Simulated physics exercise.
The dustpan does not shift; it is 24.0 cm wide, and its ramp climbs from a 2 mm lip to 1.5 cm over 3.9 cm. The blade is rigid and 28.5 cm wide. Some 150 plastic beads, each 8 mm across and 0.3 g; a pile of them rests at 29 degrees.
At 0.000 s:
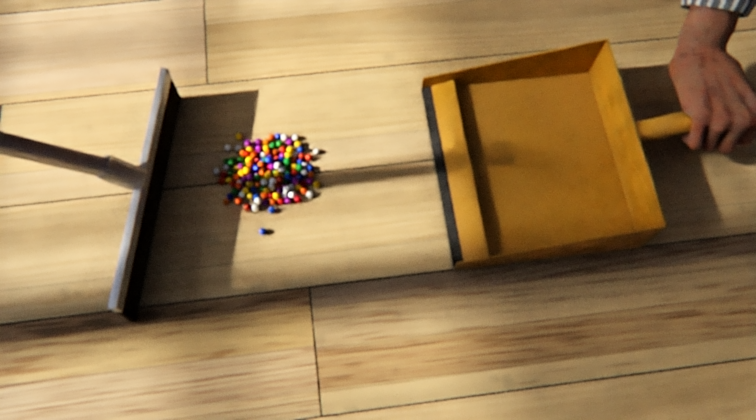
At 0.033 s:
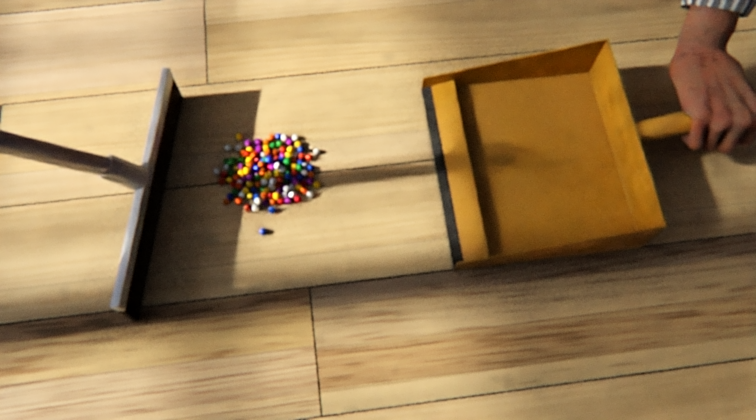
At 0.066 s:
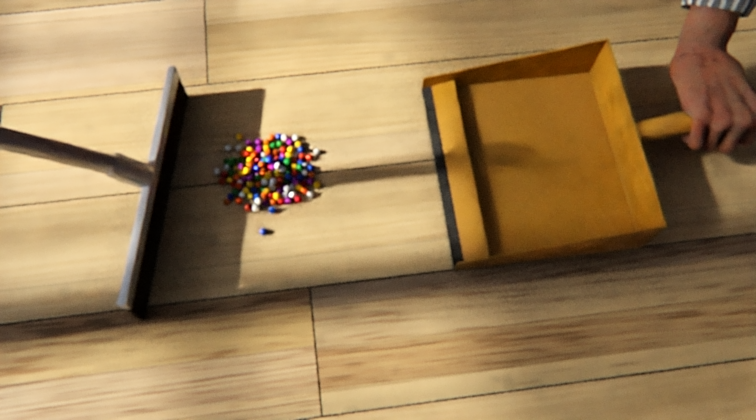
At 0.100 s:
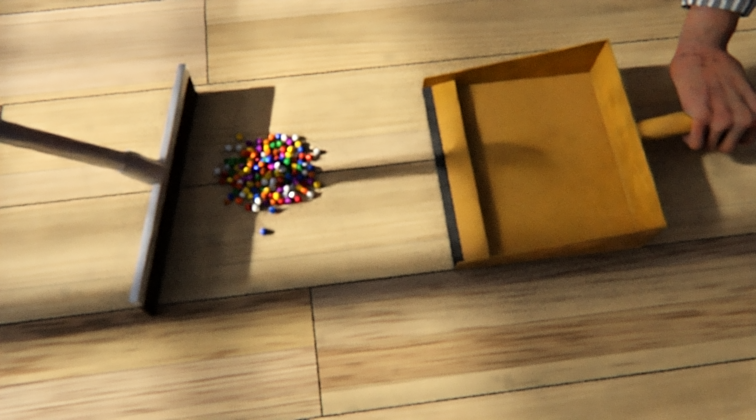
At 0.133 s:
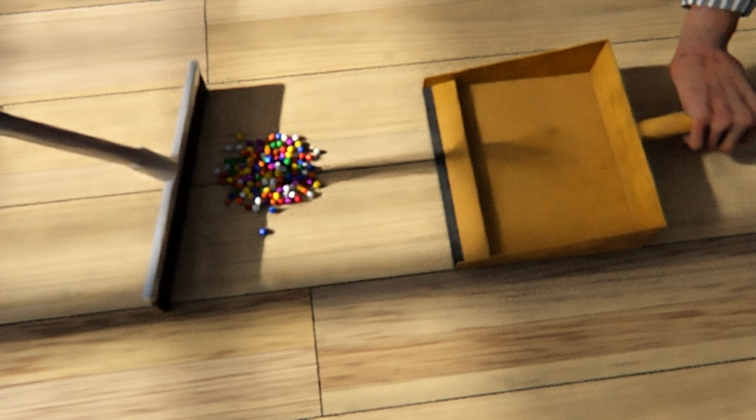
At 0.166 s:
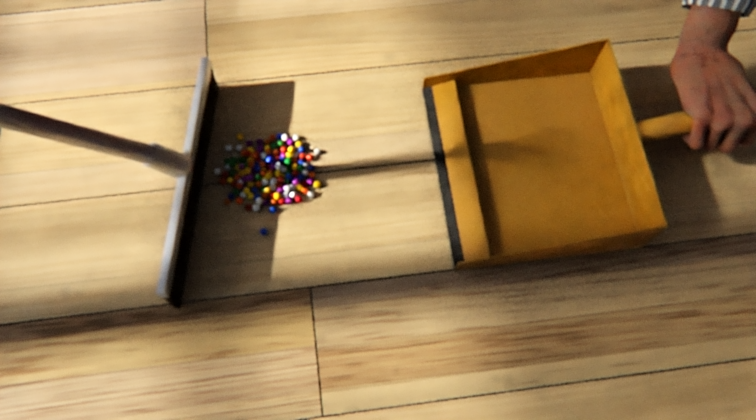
Squeegee-like blade on a handle sliding slightly right toward a still pile of colourful beads, while a hand holds a yellow dustpan.
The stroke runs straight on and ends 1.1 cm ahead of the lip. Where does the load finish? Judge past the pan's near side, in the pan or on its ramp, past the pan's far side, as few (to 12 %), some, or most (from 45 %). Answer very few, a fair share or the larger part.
Near side: Very few, pan: Very few, far side: Very few.
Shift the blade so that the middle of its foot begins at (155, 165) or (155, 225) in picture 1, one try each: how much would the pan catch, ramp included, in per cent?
Some 0 and 5 per cent.
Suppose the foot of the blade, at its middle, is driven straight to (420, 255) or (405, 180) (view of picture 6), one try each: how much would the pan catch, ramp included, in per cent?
Some 25 and 10 per cent.
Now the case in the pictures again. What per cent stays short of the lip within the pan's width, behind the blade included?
Some 95 per cent.
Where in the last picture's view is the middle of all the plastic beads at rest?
Around (423, 155).
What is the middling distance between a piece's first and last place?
Some 18 cm.
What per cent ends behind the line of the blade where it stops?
Roughly 0 per cent.
After 0.47 s, middle of the blade 16 cm from the lip; 0 % over the lip, far side 0 %, near side 0 %.
Then, at 0.67 s, middle of the blade 8 cm from the lip; 0 % over the lip, far side 0 %, near side 0 %.
After 0.98 s, middle of the blade 4 cm from the lip; 0 % over the lip, far side 5 %, near side 0 %.
By 1.4 s all is still; near side 0 %, pan 0 %, far side 5 %, in front of the lip or behind the blade 95 %.
